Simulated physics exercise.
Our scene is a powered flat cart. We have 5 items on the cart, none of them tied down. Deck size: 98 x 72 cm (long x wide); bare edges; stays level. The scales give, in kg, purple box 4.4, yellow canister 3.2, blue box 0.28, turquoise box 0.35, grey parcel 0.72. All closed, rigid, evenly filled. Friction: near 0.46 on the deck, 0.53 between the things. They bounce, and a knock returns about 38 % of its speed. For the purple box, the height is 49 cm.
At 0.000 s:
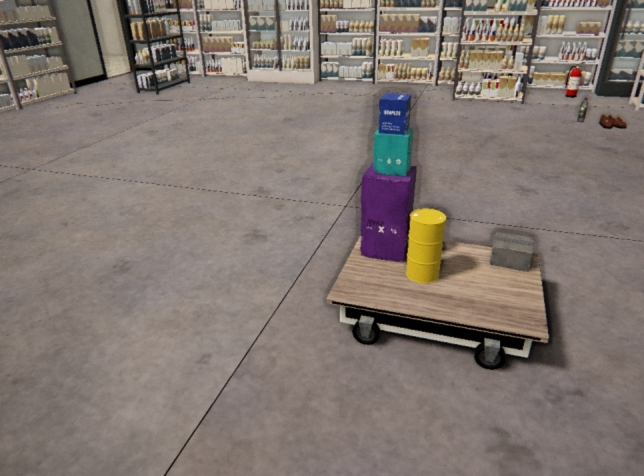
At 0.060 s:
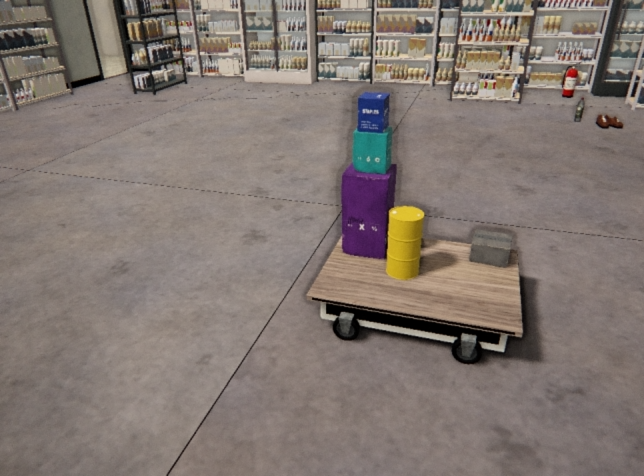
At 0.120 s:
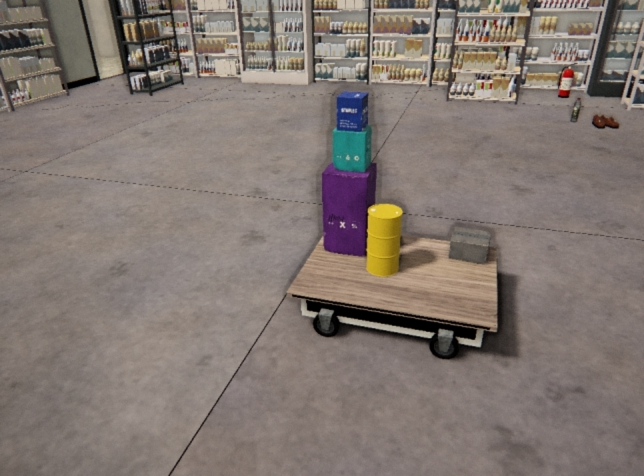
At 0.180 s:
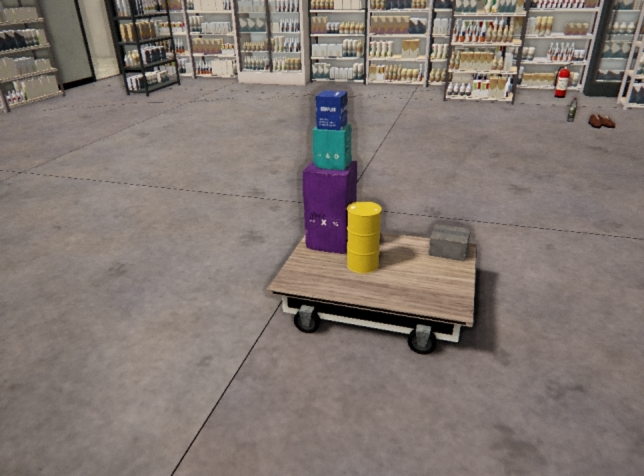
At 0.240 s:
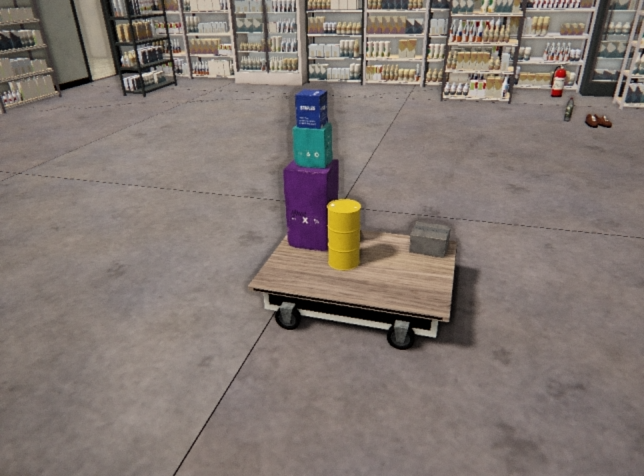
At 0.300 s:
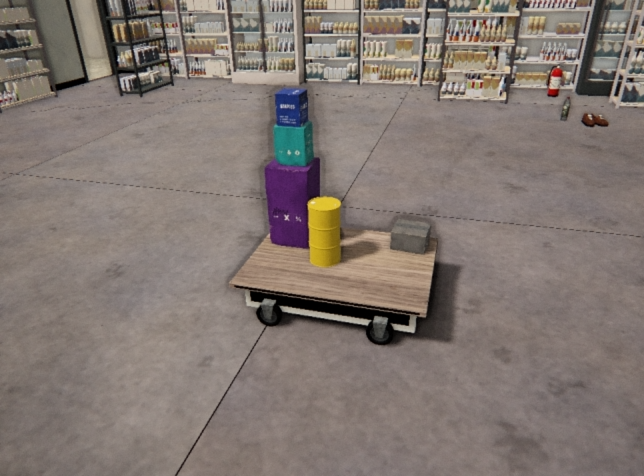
A flat wooden cart slid steadily a short way left across a grey floor in front of stocked shelves, carrying a stack of purple, turquoise and blue boxes, a yellow canister and a grey parcel.
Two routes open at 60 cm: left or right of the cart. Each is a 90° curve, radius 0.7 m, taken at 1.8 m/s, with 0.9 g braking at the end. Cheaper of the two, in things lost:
Right.
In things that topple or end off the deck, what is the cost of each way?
The left turn costs 5 and the right turn costs 4.
Turning left. At 0.80 s, 144 cm covered, turned 57°; purple box, blue box and turquoise box now off the deck; yellow canister slid 29 cm near (139, 255); grey parcel slid 11 cm.
After 1.20 s, 212 cm covered, turned 90°; yellow canister and grey parcel now off the deck.
By the end (1.8 s), off the deck, purple box, yellow canister, blue box, turquoise box and grey parcel.
Turning right instead, purple box, yellow canister, blue box and turquoise box tipped over or off the deck, 4 of 5 in all.
